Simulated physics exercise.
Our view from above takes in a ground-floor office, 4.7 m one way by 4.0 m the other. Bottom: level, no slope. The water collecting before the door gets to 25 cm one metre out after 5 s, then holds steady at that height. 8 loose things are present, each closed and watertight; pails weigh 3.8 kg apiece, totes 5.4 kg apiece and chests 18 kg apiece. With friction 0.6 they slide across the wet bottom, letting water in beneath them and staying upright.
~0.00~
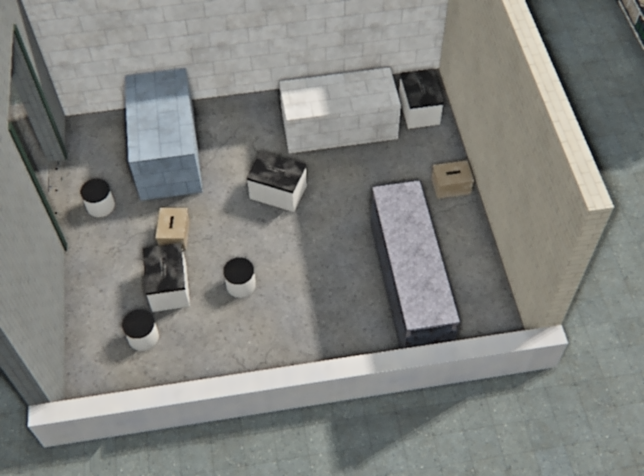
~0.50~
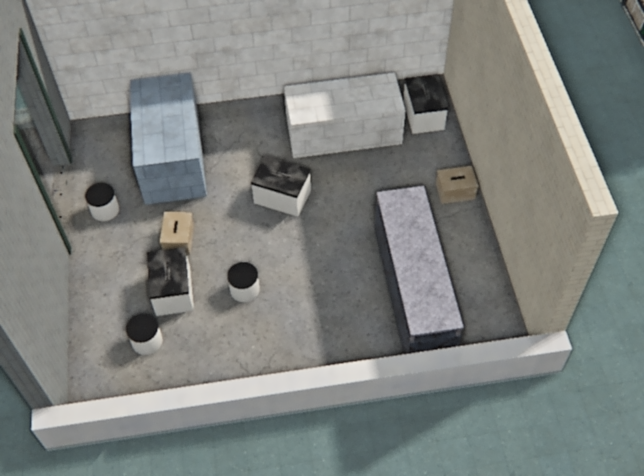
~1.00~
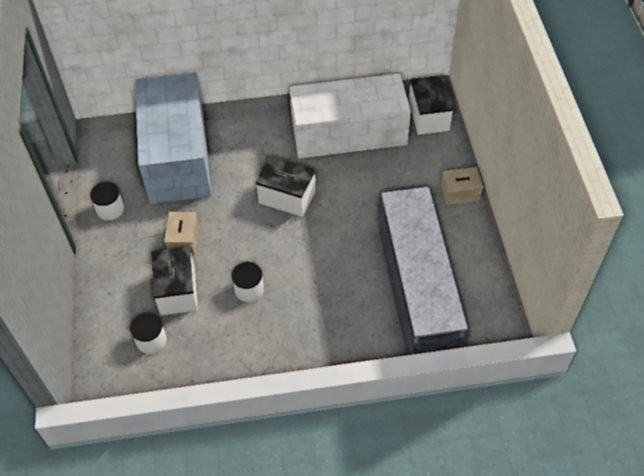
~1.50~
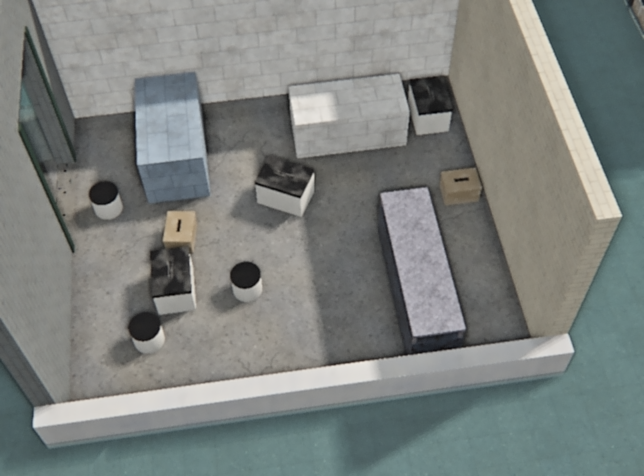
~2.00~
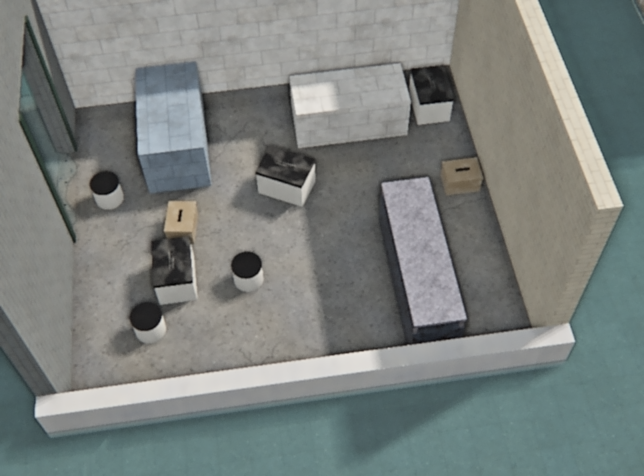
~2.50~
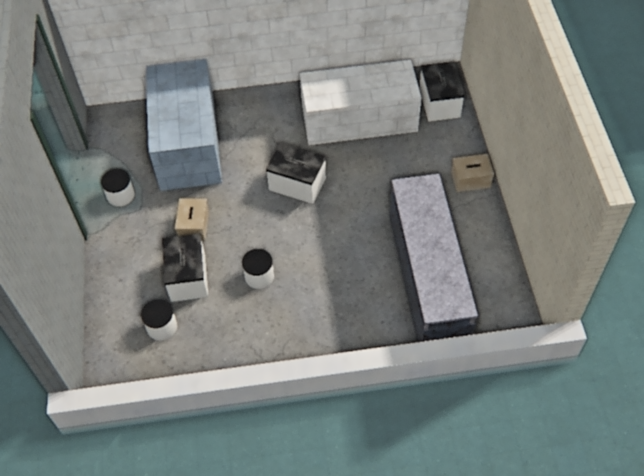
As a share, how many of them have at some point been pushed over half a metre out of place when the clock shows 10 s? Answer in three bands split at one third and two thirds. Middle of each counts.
One third to two thirds.
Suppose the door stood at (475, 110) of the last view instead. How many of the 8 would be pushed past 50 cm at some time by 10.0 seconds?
Then it comes to 3 of them.
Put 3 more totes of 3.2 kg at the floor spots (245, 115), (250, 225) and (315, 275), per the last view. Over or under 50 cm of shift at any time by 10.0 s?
First stays within it, second exceeds it, third exceeds it.
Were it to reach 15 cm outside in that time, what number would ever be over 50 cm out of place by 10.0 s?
You'd get 2 in that case.
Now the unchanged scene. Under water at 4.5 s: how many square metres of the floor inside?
Wet: Near 3.5 m2.
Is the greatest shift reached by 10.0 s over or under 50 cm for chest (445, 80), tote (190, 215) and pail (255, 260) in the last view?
In turn: Below the mark, above the mark, above the mark.
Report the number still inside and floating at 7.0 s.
I get 1.
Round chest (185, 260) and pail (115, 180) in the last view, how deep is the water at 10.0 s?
Some 15 cm at the first, some 5 cm at the second.
After 3.5 s 0 of 8 are over 50 cm from their spots; 0 afloat.
After 4.5 s 1 of 8 are over 50 cm from their spots; 1 afloat.
After 7.0 s 4 of 8 are over 50 cm from their spots; 1 afloat.
After 10.0 s 5 of 8 are over 50 cm from their spots, and 5 have been at some point; 5 afloat.
